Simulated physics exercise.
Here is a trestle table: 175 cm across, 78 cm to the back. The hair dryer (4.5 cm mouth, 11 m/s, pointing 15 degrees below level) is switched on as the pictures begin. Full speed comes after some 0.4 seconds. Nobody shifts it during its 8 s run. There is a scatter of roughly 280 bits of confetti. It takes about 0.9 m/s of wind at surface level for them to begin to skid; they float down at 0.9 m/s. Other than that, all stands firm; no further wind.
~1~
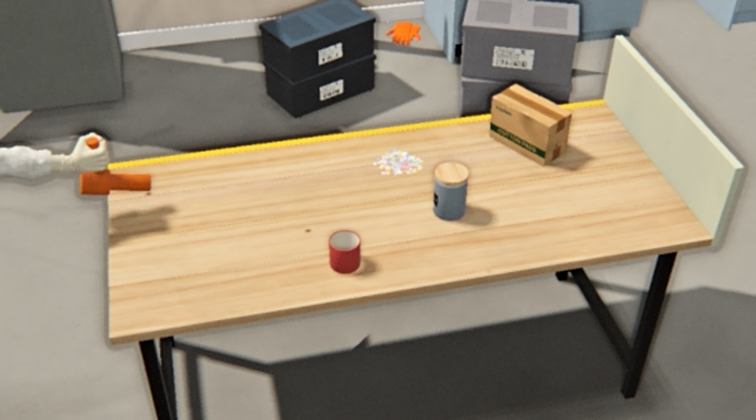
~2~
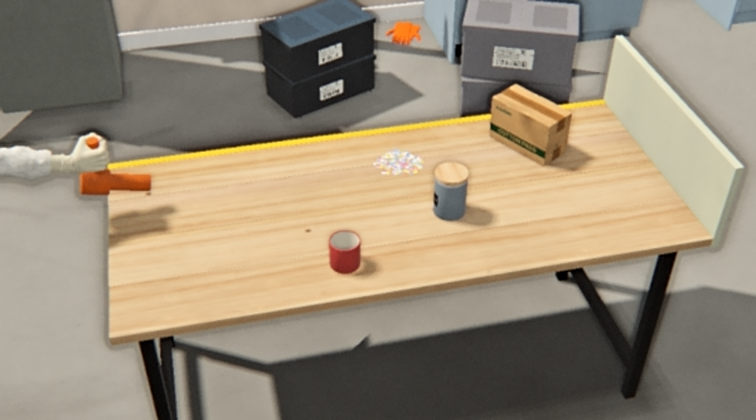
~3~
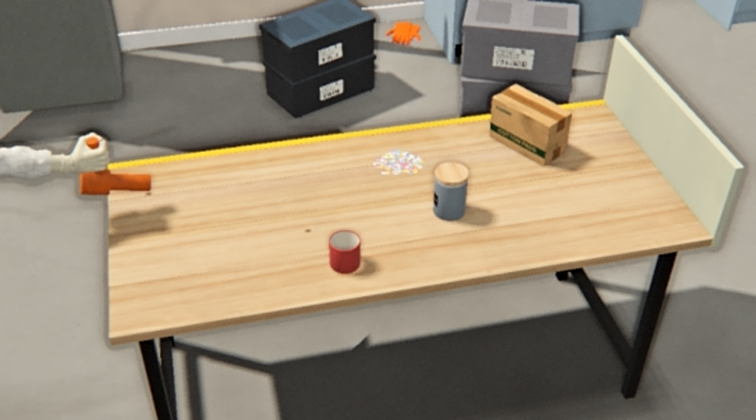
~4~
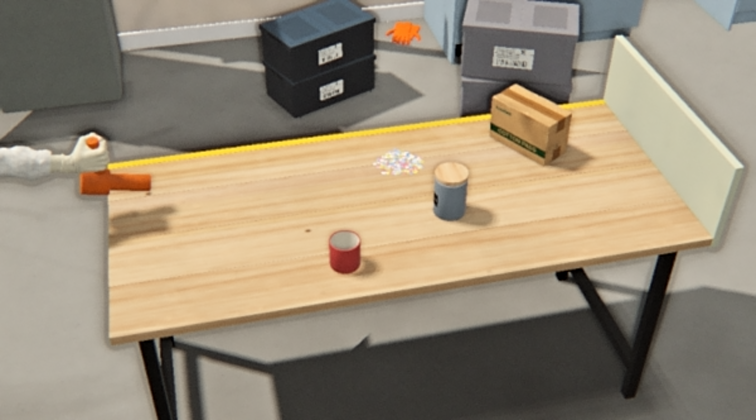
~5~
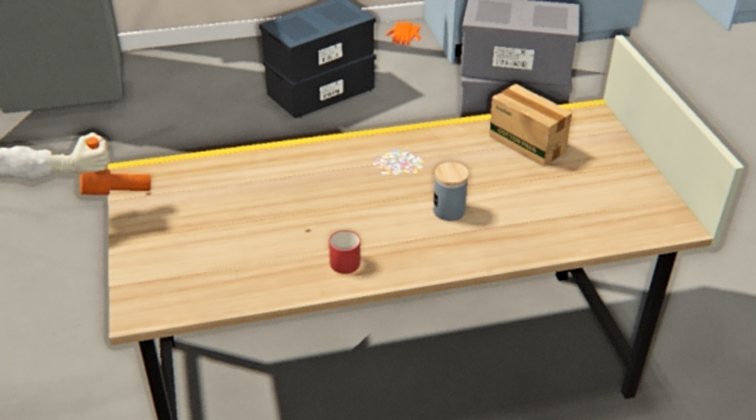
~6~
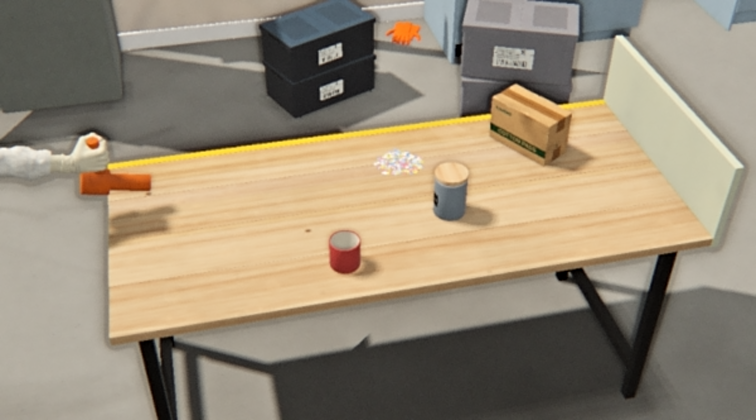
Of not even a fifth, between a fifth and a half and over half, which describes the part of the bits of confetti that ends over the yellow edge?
The part of the bits of confetti that ends over the yellow edge is between a fifth and a half.
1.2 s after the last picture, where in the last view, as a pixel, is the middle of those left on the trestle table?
Near (531, 162).
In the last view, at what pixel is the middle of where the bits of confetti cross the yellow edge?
Near (524, 110).
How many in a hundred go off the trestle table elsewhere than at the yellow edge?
Close to 30 % of them.
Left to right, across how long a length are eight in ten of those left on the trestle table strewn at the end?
Looks like some 50 cm to me.
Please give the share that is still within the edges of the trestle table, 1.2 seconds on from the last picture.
About 80 % remain.
Then, 1.2 s after the last picture, 68 % are on the move or not yet settled, 22 % are over the yellow edge; the middle of those still in play is near (531, 162).
Then, 2.2 s after the last picture, 42 % are on the move or not yet settled, 26 % are over the yellow edge; the middle of those still in play is near (515, 151).
Then, 4.0 s after the last picture, 25 % are on the move or not yet settled, 33 % are over the yellow edge; the middle of those still in play is near (515, 150).
Then, 7.6 s after the last picture, at the end, 39 % are over the yellow edge; the middle of those still in play is near (566, 163).
